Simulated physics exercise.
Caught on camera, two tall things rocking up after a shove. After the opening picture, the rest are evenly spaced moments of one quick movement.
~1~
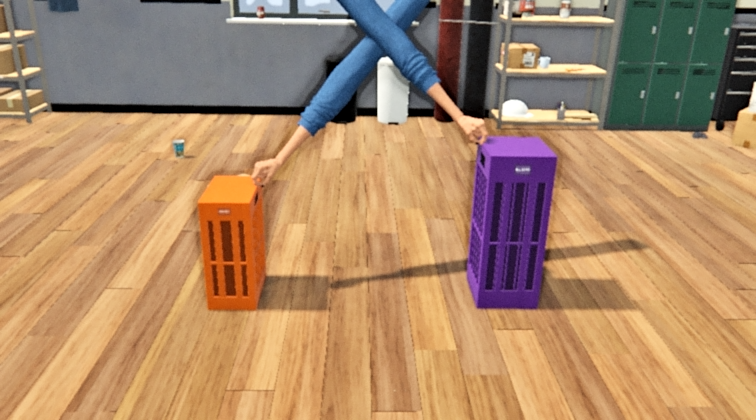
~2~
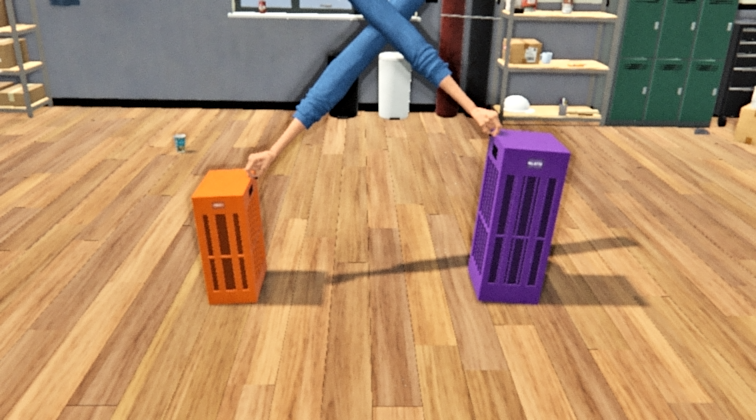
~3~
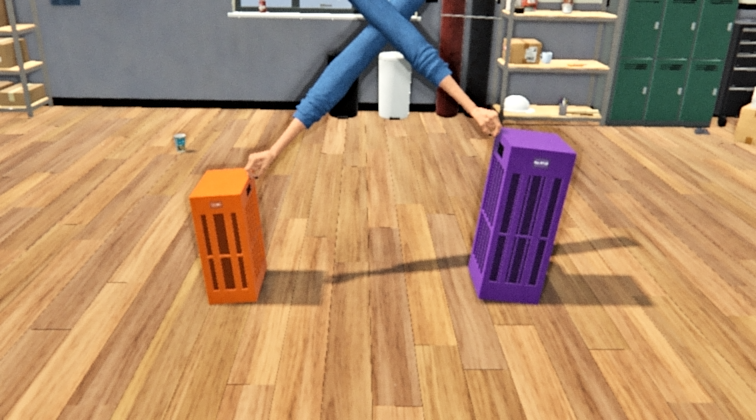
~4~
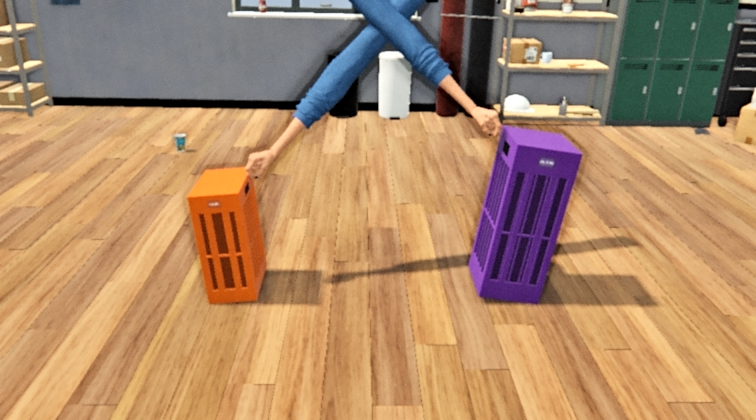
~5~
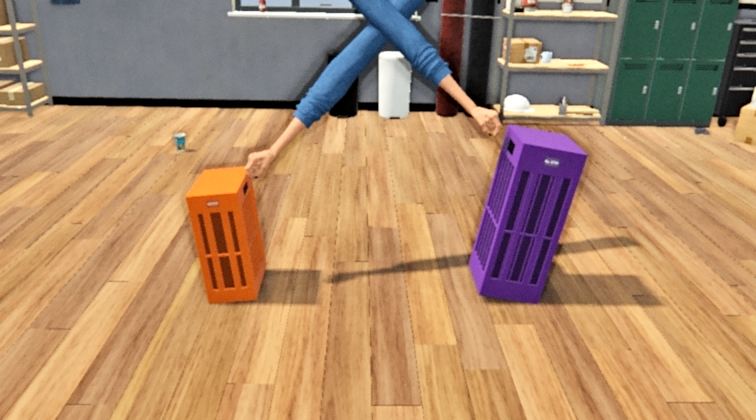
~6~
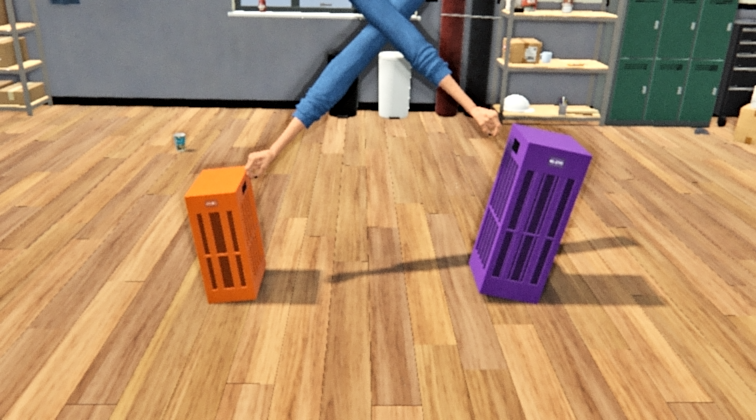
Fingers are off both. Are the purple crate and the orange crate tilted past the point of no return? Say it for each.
In the end the purple crate goes down on its side; the orange crate returns to its base.
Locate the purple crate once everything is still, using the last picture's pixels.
At about (611, 263).
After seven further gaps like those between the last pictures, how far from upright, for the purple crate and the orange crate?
It would show 20° and 4°.
Then, 0.24 s after the last picture, purple crate 29° off upright near (551, 214); orange crate upright near (238, 235).
Then, 0.50 s after the last picture, purple crate 58° off upright near (587, 229); orange crate upright near (234, 235).
At rest, the purple crate topples, near (611, 263); the orange crate settles on its feet, near (236, 236).
